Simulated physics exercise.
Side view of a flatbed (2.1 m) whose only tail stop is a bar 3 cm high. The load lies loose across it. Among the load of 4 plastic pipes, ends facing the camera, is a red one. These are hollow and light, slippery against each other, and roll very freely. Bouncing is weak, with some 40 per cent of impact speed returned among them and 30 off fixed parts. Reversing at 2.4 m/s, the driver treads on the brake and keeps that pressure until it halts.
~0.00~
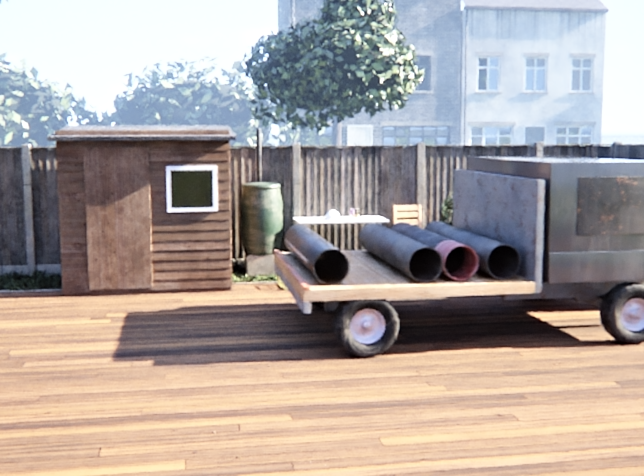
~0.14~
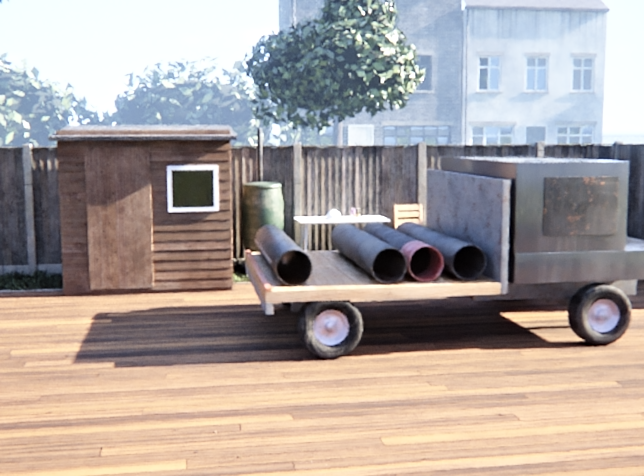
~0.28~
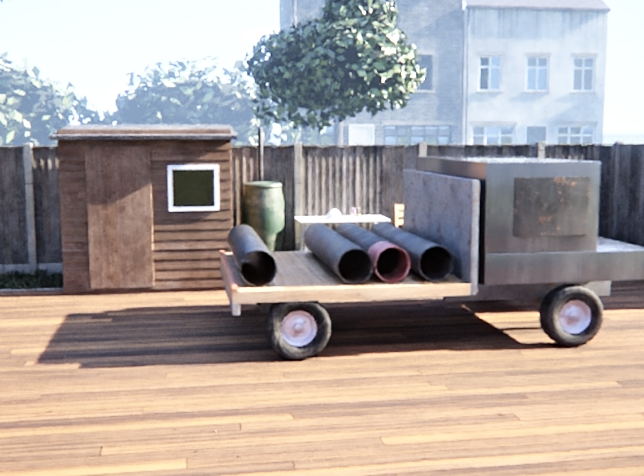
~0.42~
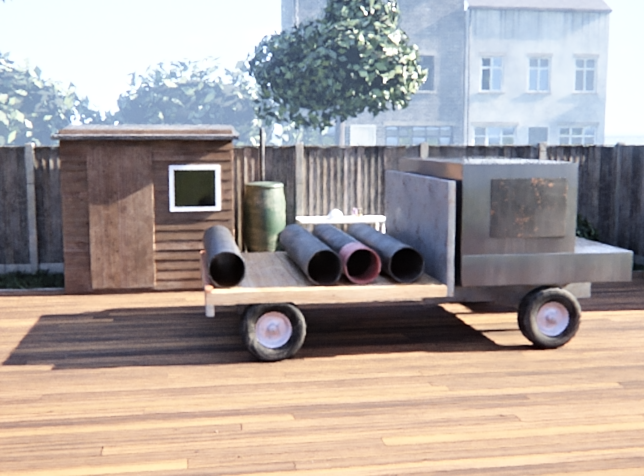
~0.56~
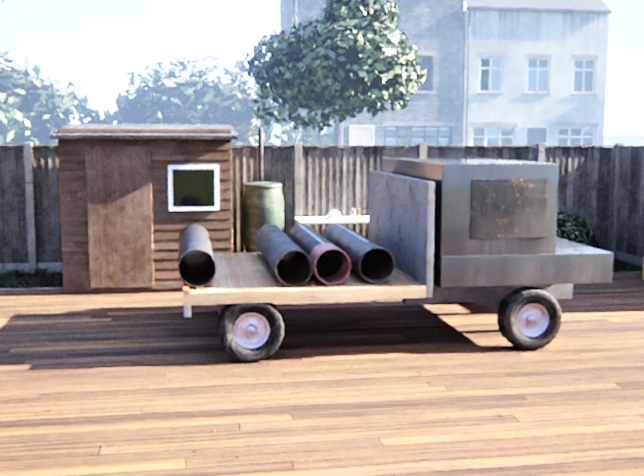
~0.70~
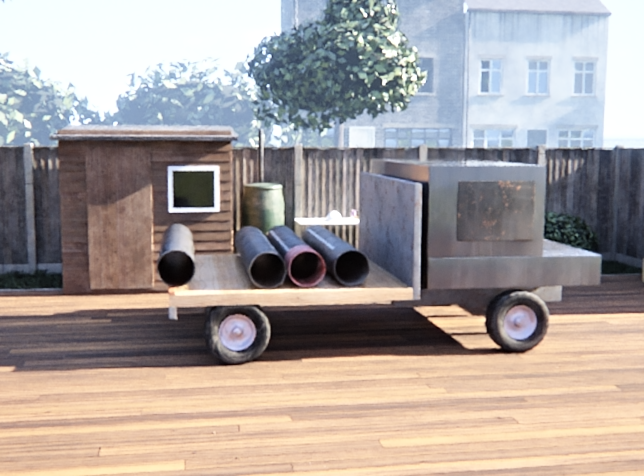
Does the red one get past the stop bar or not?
The red item gets past the bar.
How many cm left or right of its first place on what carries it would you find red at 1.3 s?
Red has moved 95 to the left.
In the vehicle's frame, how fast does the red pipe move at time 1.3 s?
Close to 1.0 m/s at that moment.
Then, 1.3 s in, red is on the bed, 45 cm from the bar, rolling towards it; 1 of 4 is off.
Then, 2.0 s in, red is going over the tail; 3 of 4 are off.
In the end (3.1 s), red is off the end; 4 of 4 are off.
